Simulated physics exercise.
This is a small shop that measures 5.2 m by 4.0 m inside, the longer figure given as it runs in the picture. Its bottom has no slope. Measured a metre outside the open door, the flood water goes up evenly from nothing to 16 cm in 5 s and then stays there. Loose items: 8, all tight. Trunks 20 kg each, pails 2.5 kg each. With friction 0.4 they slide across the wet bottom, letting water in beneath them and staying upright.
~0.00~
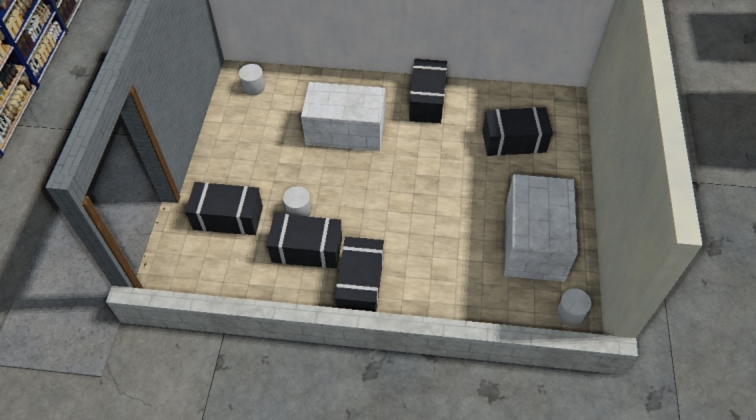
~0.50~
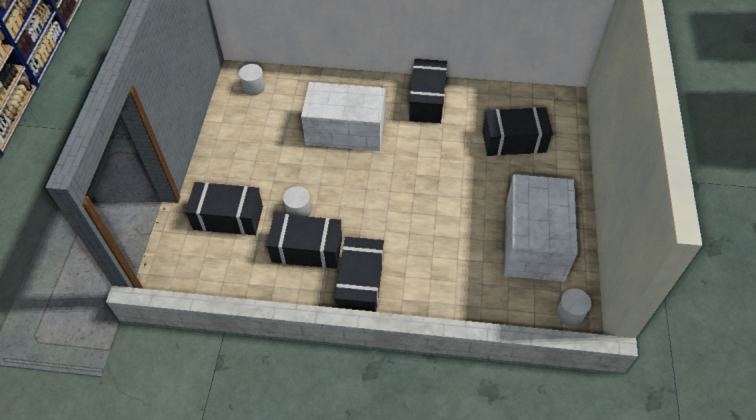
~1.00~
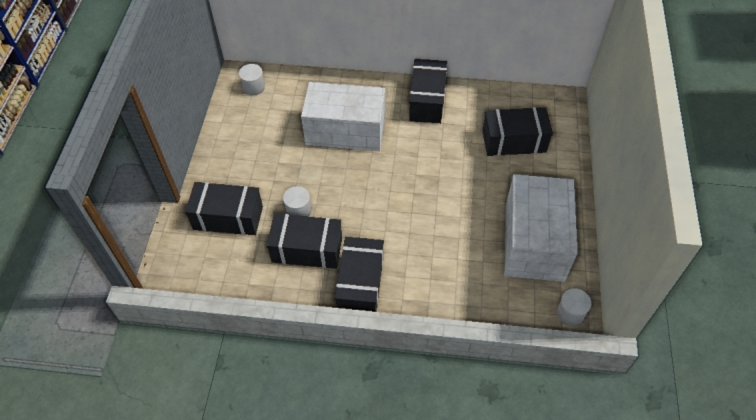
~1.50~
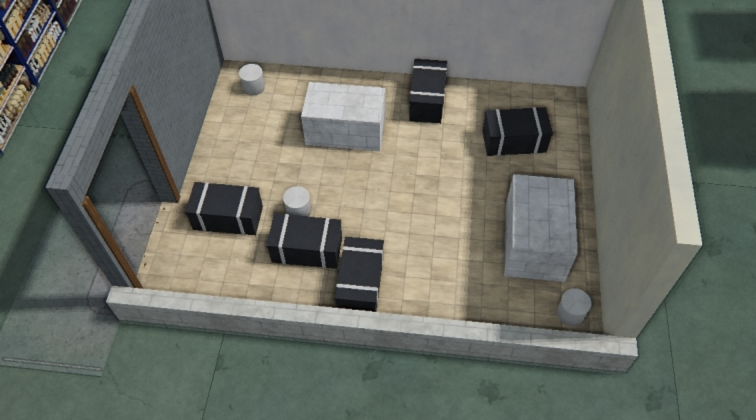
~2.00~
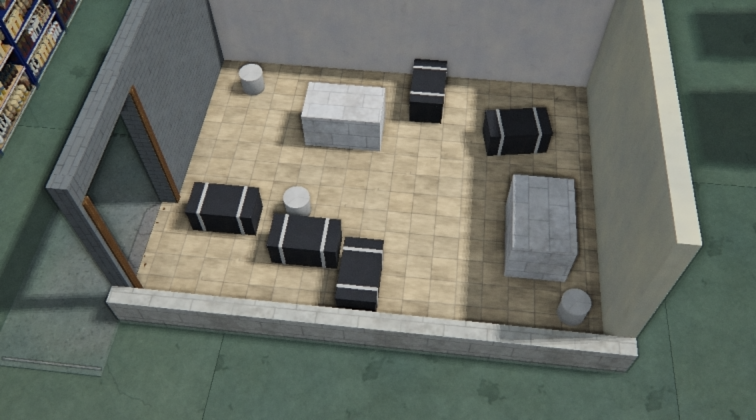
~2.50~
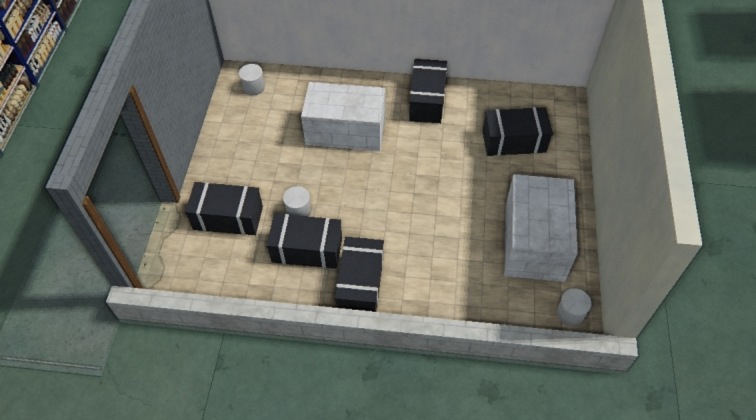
Roofless shop room holding black trunks and white pails, all still, as greenish water covers grey ground outside, then reaches the doorway.
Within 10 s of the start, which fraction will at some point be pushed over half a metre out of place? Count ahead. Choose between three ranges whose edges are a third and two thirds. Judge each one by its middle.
The range is the middle one, a third to two thirds.
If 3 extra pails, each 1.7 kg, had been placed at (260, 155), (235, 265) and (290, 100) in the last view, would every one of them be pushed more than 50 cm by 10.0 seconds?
First one stays inside the line, second one crosses the line, third one stays inside the line.
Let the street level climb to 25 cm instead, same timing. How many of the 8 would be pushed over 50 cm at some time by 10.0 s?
Under that setup the answer is 6.
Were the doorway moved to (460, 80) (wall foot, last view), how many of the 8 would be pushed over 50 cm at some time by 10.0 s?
Result: 3.
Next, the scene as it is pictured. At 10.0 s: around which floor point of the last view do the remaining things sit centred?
(426, 156).
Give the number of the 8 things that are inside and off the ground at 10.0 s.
Of them, 1.
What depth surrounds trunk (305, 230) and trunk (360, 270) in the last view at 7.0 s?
I'd put it at 5 cm and 3 cm respectively.
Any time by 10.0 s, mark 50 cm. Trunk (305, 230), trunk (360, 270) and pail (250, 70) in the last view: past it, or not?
First farther, then farther, then not as far.
After 3.5 s 0 of 8 are over 50 cm from their spots; 0 afloat.
After 4.5 s 0 of 8 are over 50 cm from their spots; 0 afloat.
After 7.0 s 4 of 8 are over 50 cm from their spots; 0 afloat.
After 10.0 s 5 of 8 are over 50 cm from their spots, and 5 have been at some point; 1 afloat.
